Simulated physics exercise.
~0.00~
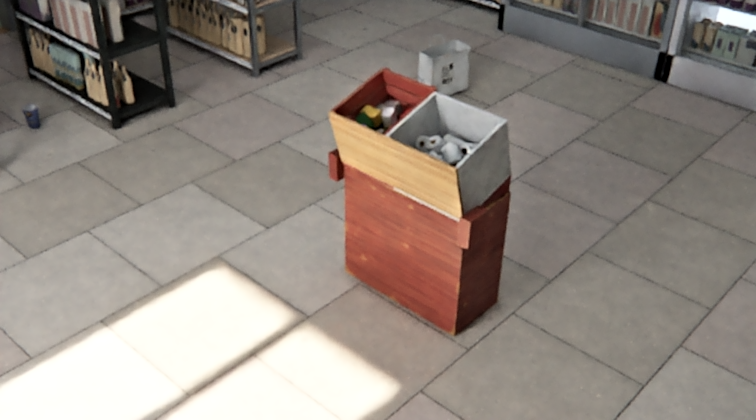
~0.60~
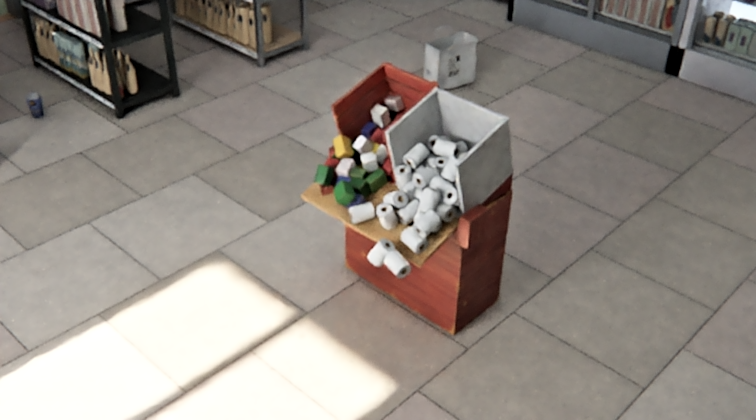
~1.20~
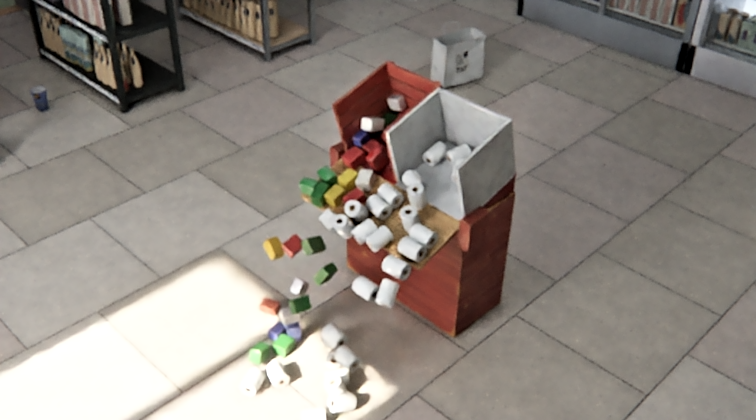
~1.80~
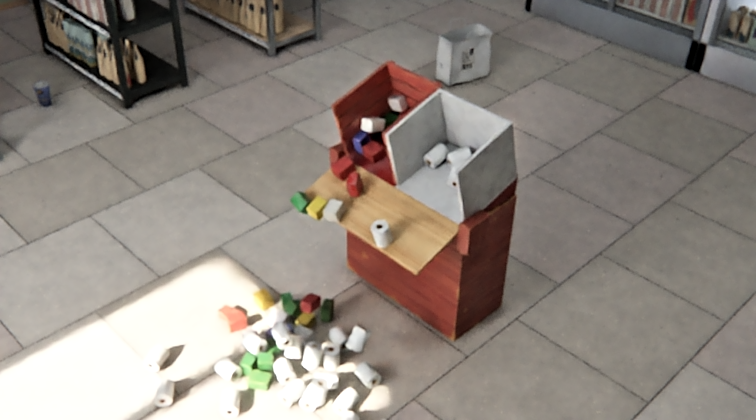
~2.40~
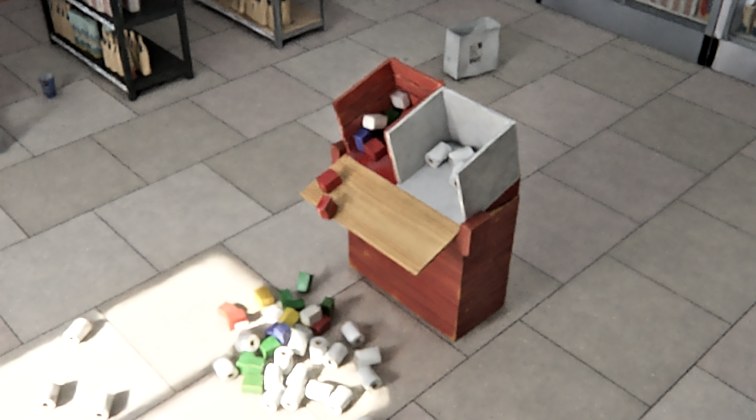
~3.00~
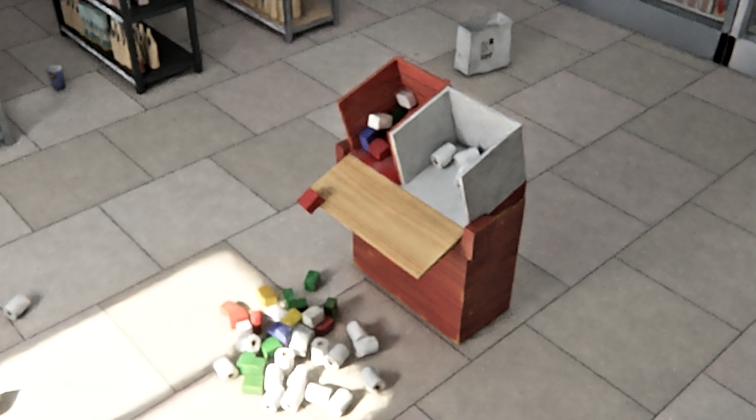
At first, a red wooden stand on a tiled floor holds a red chute of colourful toy bricks beside a white chute of paper rolls, with a wooden flap closed across the front. The flap drops open, and bricks and rolls surge forward over it. They tumble off the edge and pile up on the floor below, while a few rolls travel farther left. The flow thins to a few stragglers on the flap. In the end, a mixed heap lies by the stand, a red brick is at the flap's edge, and some pieces remain in both chutes.
